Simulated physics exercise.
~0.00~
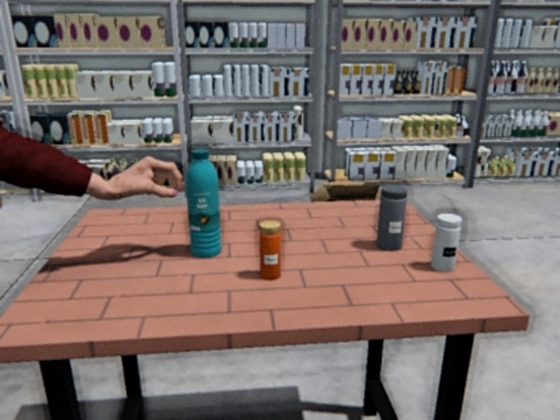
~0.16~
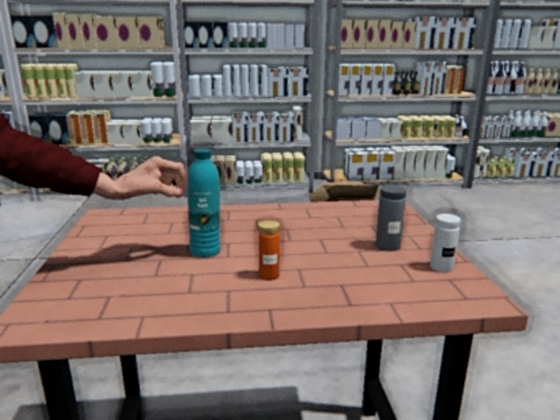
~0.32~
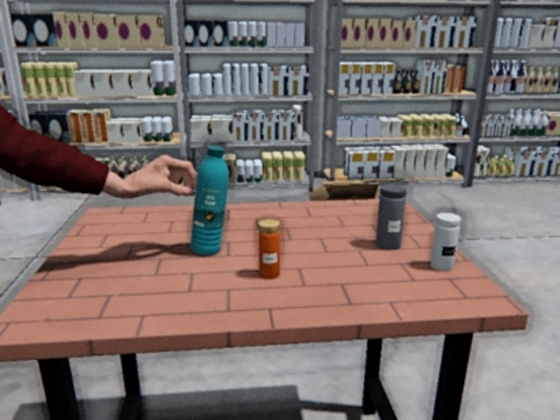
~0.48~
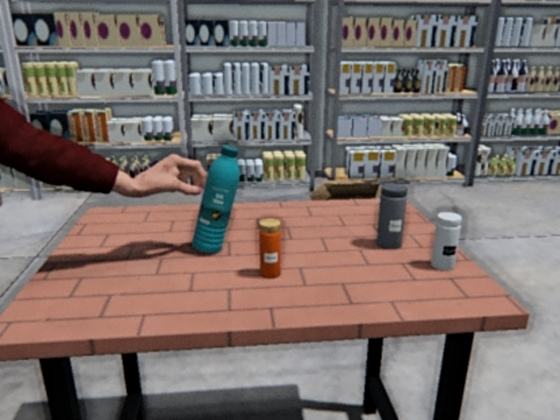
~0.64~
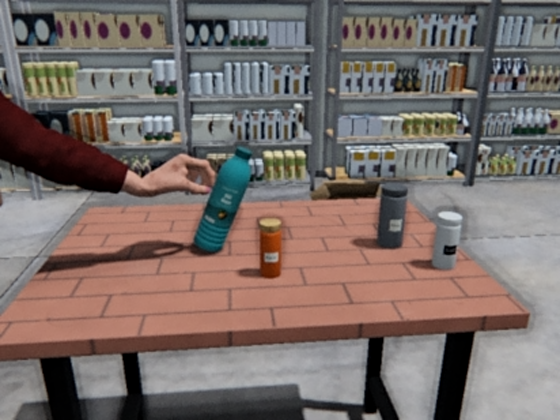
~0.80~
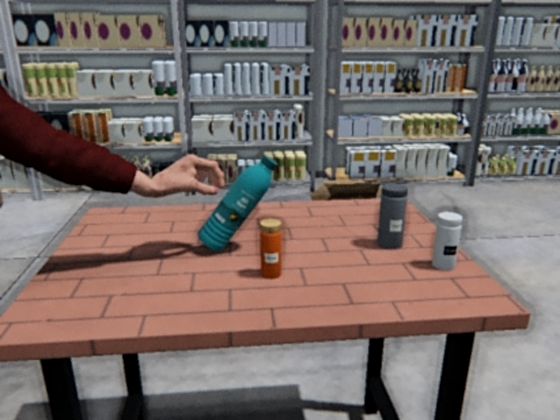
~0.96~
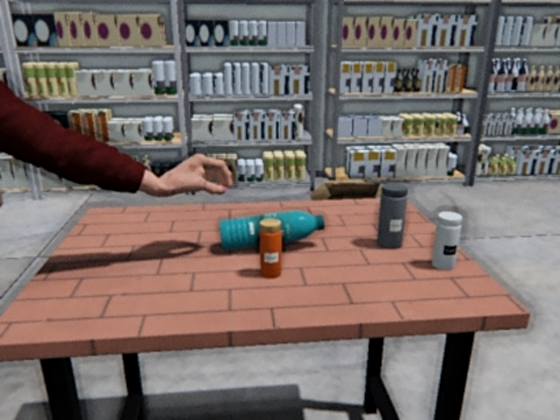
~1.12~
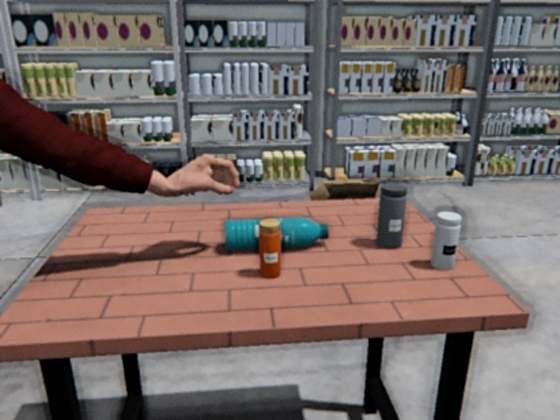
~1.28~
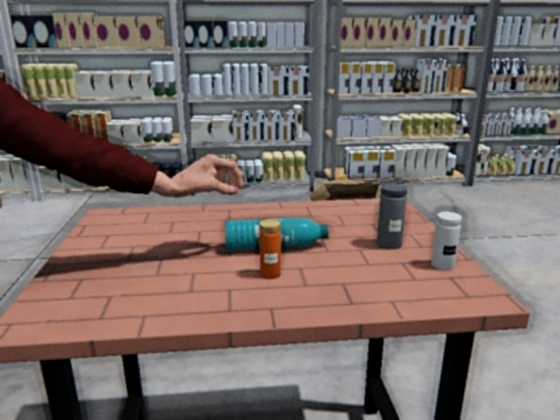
The clip shows a hand reaching from the left toward a turquoise bottle standing on a brick-patterned table with an orange shaker, a grey jar and a white shaker. The fingers push the bottle, which leans right, topples and ends lying on its side behind the orange shaker.
